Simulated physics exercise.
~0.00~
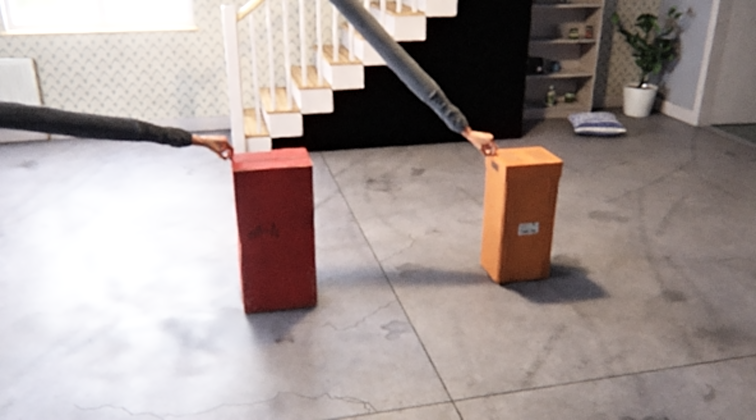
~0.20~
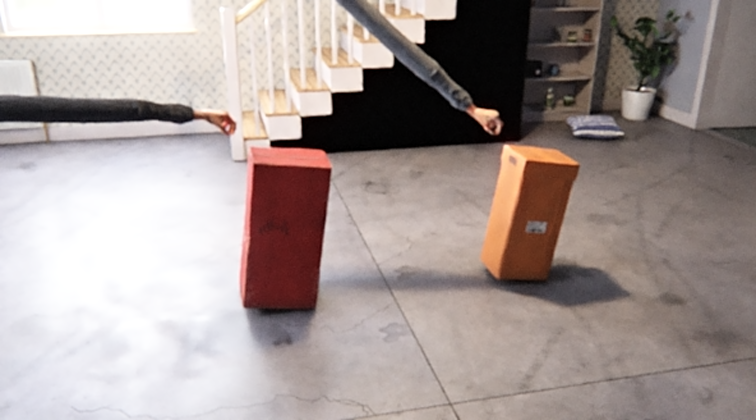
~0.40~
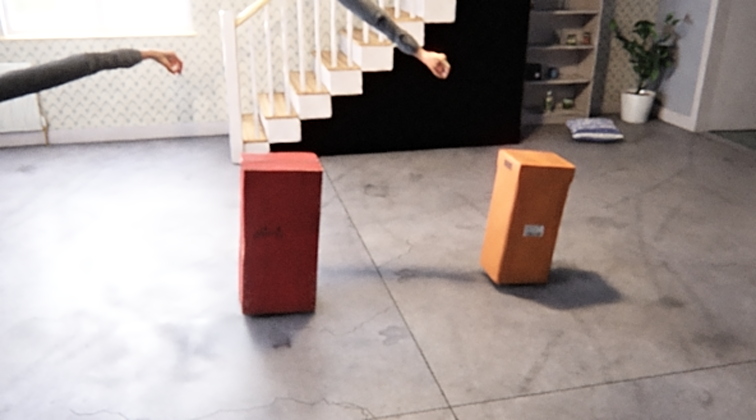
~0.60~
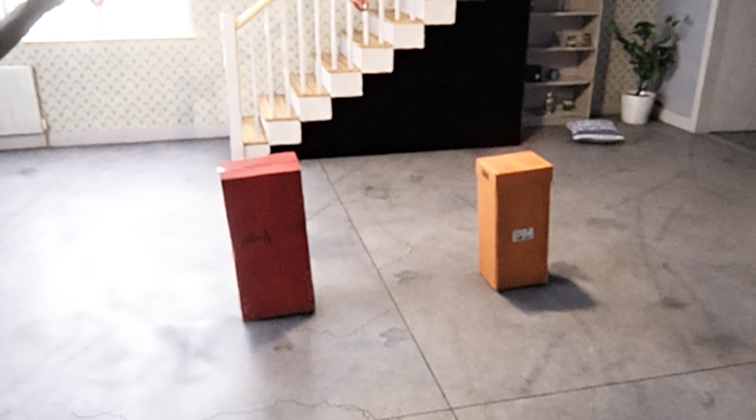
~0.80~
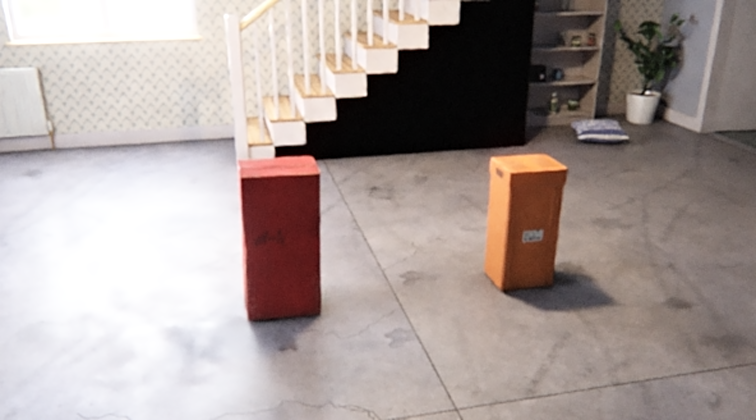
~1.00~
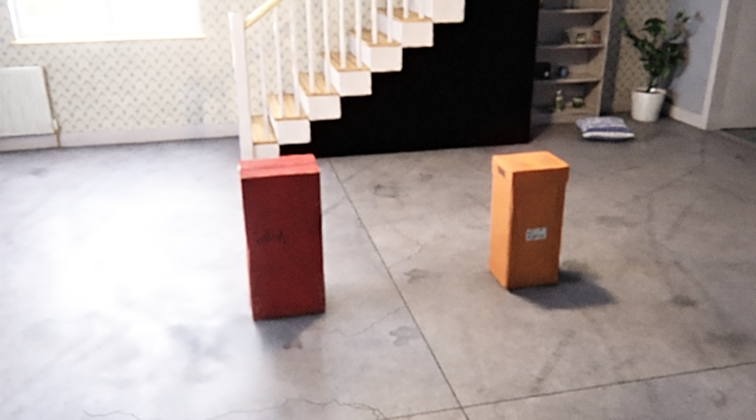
A tall red box and a smaller orange one tilted to the right as two hands pushed them near their tops, then rocked back and forth after the hands drew away, and both ended up standing upright on the grey floor.
